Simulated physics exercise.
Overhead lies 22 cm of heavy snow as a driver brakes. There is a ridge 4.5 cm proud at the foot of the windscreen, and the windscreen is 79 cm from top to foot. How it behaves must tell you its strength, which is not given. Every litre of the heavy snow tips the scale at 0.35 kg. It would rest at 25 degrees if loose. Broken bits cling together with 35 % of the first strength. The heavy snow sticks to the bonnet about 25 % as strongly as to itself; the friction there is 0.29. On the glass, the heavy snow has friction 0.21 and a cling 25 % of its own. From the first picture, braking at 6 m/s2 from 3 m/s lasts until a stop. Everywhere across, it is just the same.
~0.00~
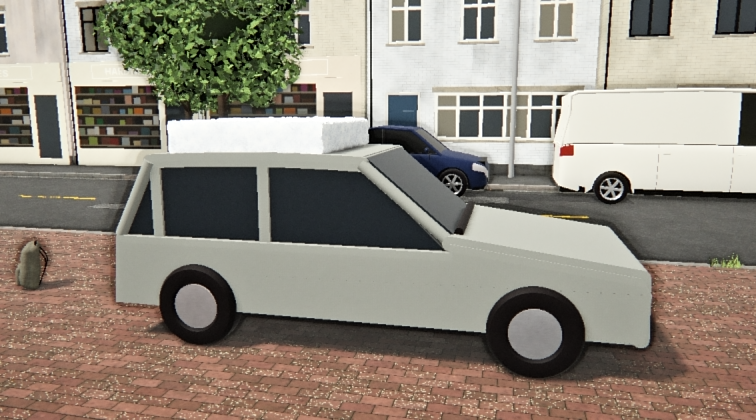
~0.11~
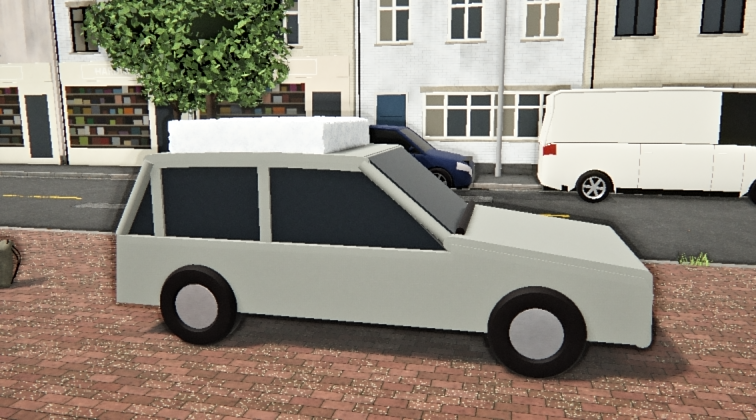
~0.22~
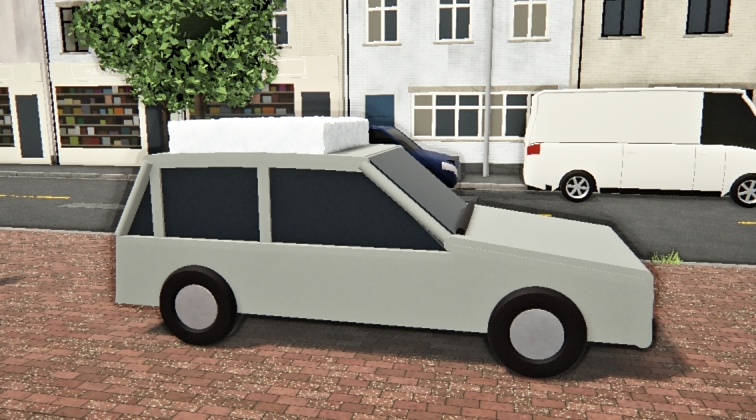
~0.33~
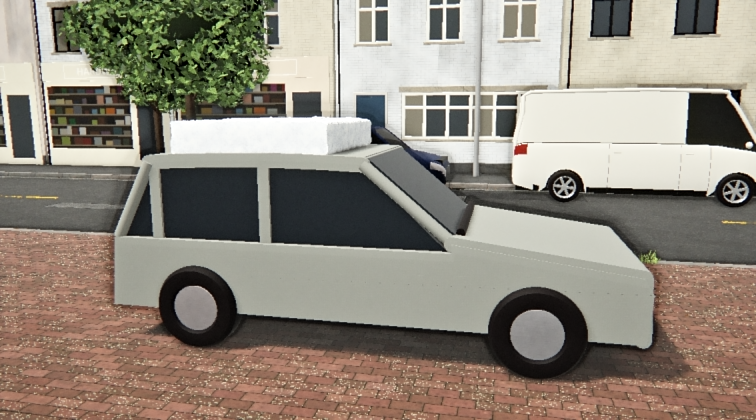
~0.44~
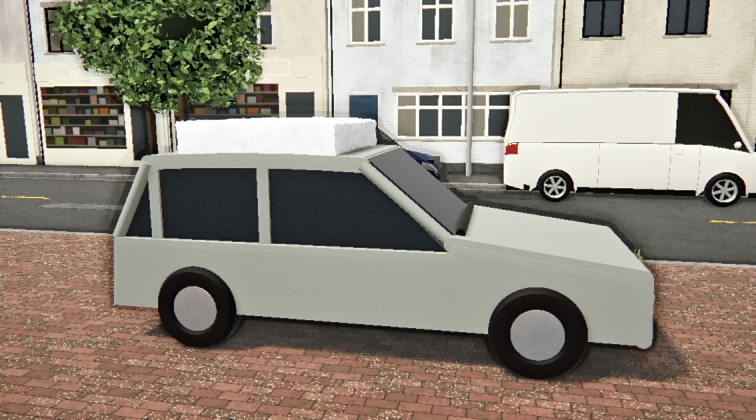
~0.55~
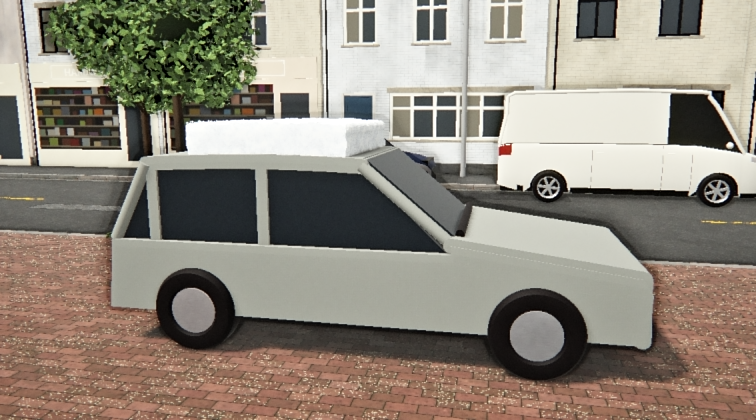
Pale grey car moving right along brick paving and slowing, the slab of snow on its roof sliding slightly forward.
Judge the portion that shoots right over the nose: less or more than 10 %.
My answer is that it ends up beneath 10 percent.
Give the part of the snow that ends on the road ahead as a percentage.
Close to 0 in a hundred.
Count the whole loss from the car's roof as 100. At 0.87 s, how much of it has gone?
Roughly 70 %.
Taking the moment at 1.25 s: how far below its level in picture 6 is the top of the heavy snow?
Some 0 cm.
After 0.87 s, 84 % of the snow is on the roof, 16 % on the glass, none on the bonnet and none has gone off the nose.
After 1.25 s, 78 % of the snow is on the roof, 14 % on the glass, 8 % on the bonnet and none has gone off the nose.
After 1.62 s, 78 % of the snow is on the roof, 9 % on the glass, 13 % on the bonnet and none has gone off the nose.
After 2.00 s, 78 % of the snow is on the roof, 9 % on the glass, 13 % on the bonnet and none has gone off the nose.
After 3.00 s, 78 % of the snow is on the roof, 9 % on the glass, 13 % on the bonnet and none has gone off the nose.
